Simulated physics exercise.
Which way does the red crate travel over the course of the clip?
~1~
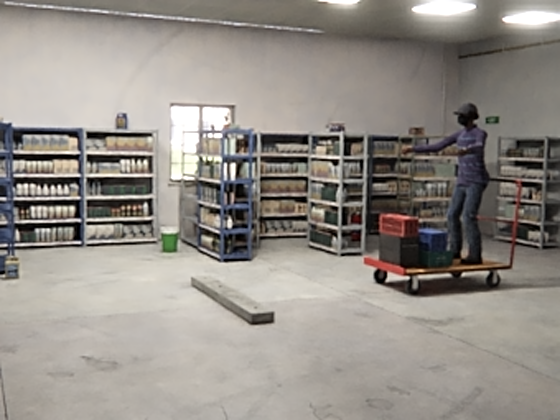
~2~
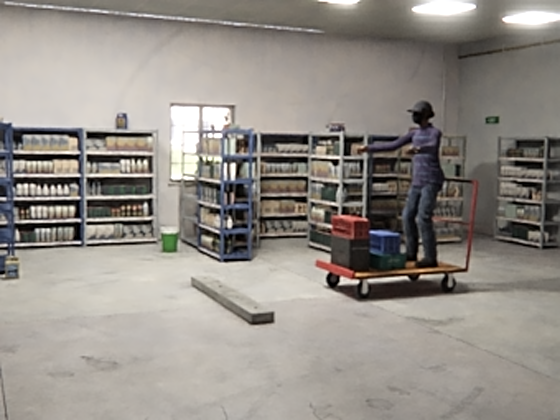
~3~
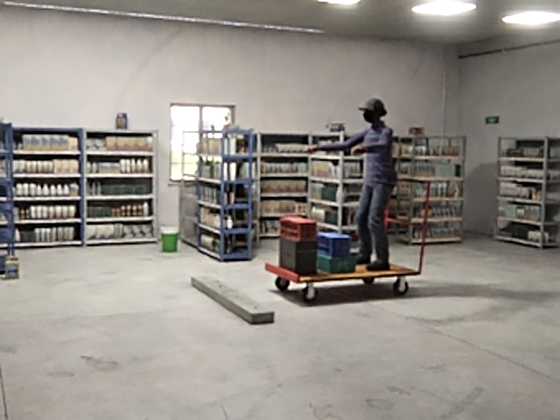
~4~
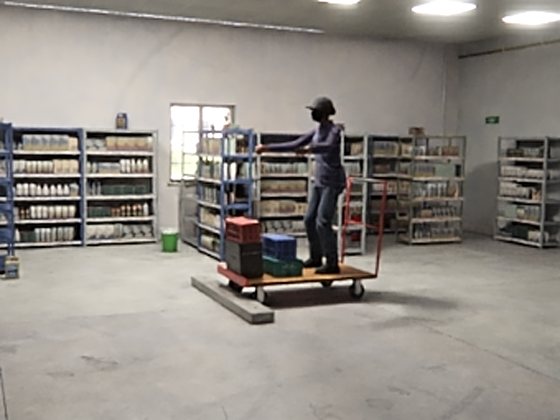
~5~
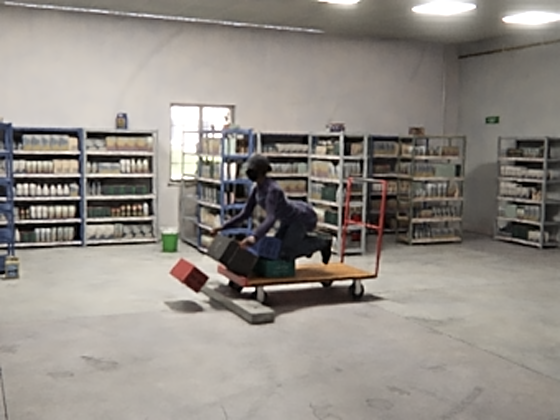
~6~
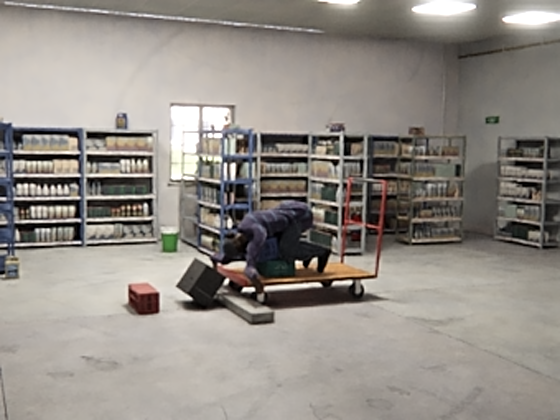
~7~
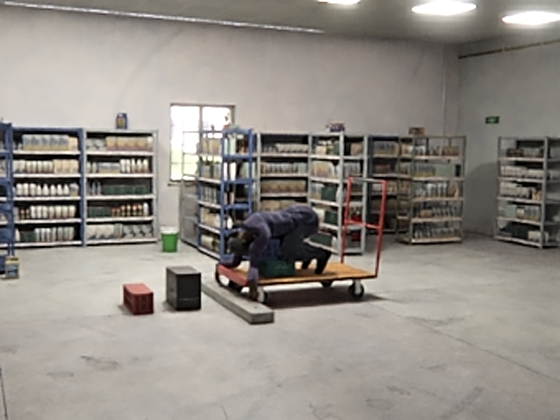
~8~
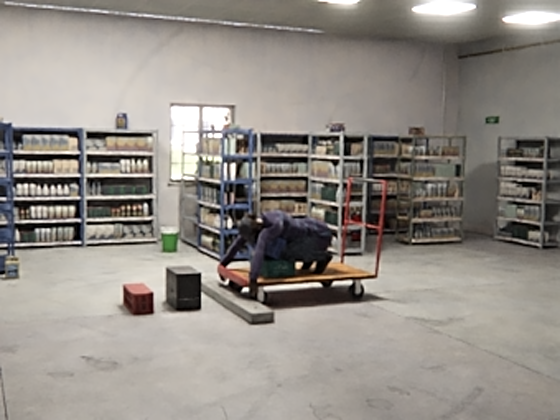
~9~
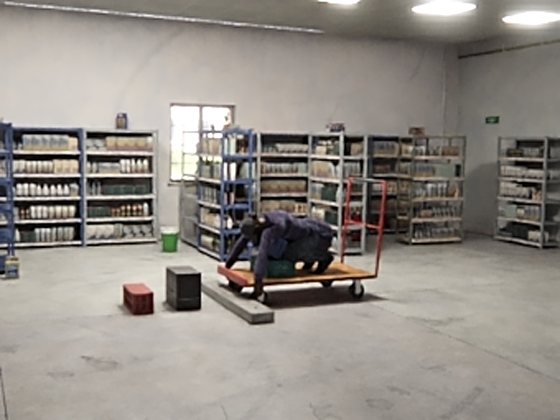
The red crate travels to the left, first riding on the trolley and then tumbling off its front onto the floor beyond the kerb.
At the start, a person in a cap and dark mask stands on a flatbed trolley with arms stretched forward, behind a red crate on a black box and a blue crate on a teal one. The trolley rolls left across a storeroom floor toward a low kerb. It stops abruptly at the kerb, and the person pitches forward as the red crate and black box topple over the front. Both tumble to the floor beyond the kerb and come to rest. At the end, the person lies slumped on the deck over the remaining load, while the trolley stays still.
